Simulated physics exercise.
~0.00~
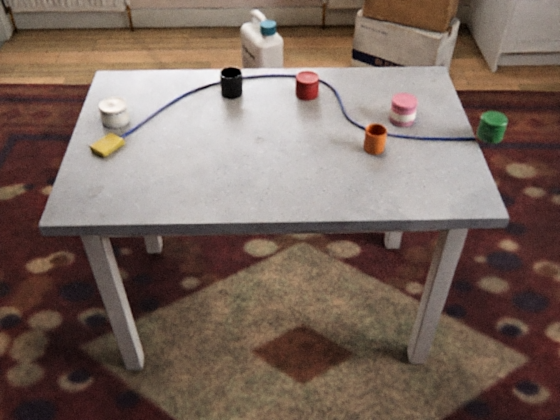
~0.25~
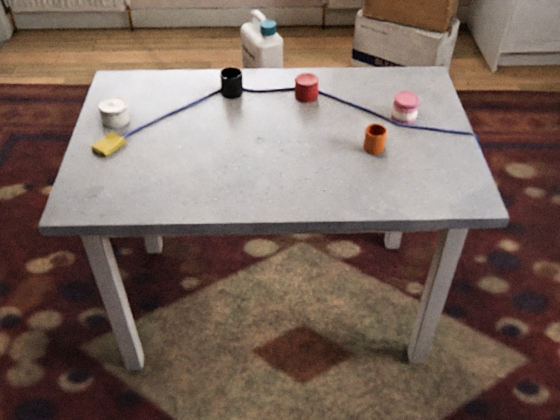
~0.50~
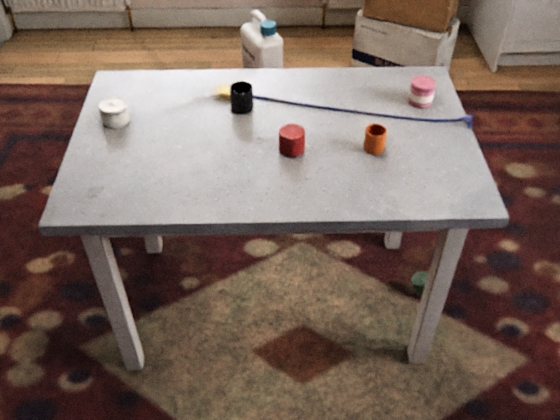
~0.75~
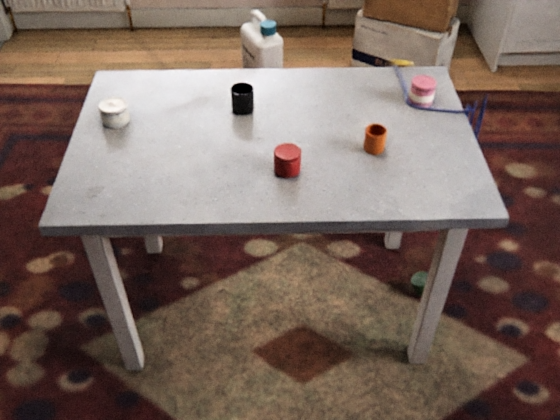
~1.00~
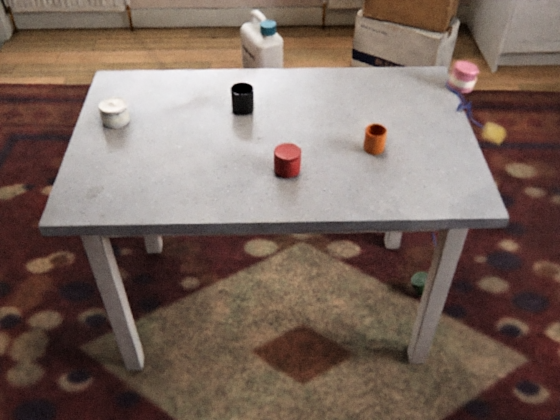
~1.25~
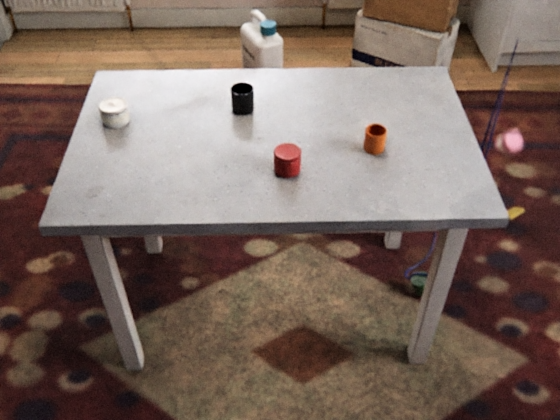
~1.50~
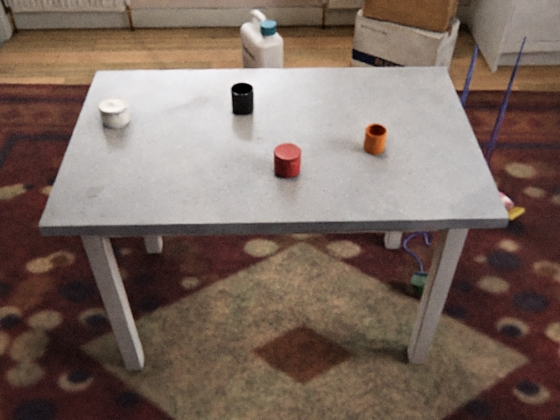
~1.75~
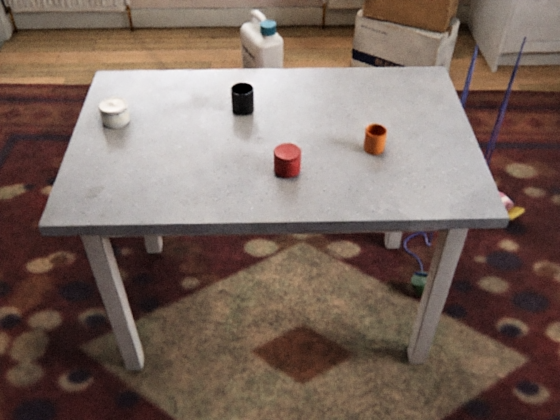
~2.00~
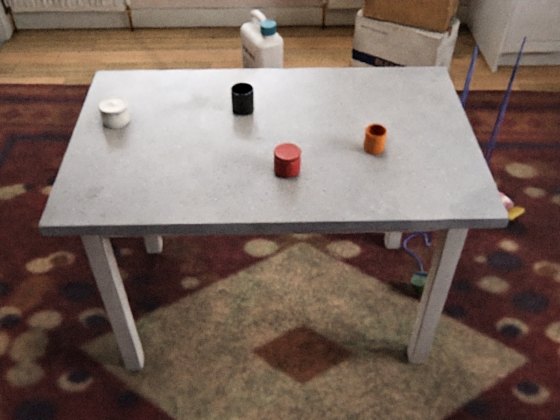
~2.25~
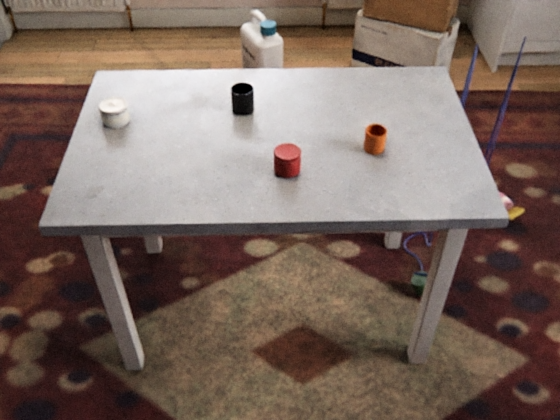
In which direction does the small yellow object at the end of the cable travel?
It travels to the right across the tabletop and goes over the right edge.
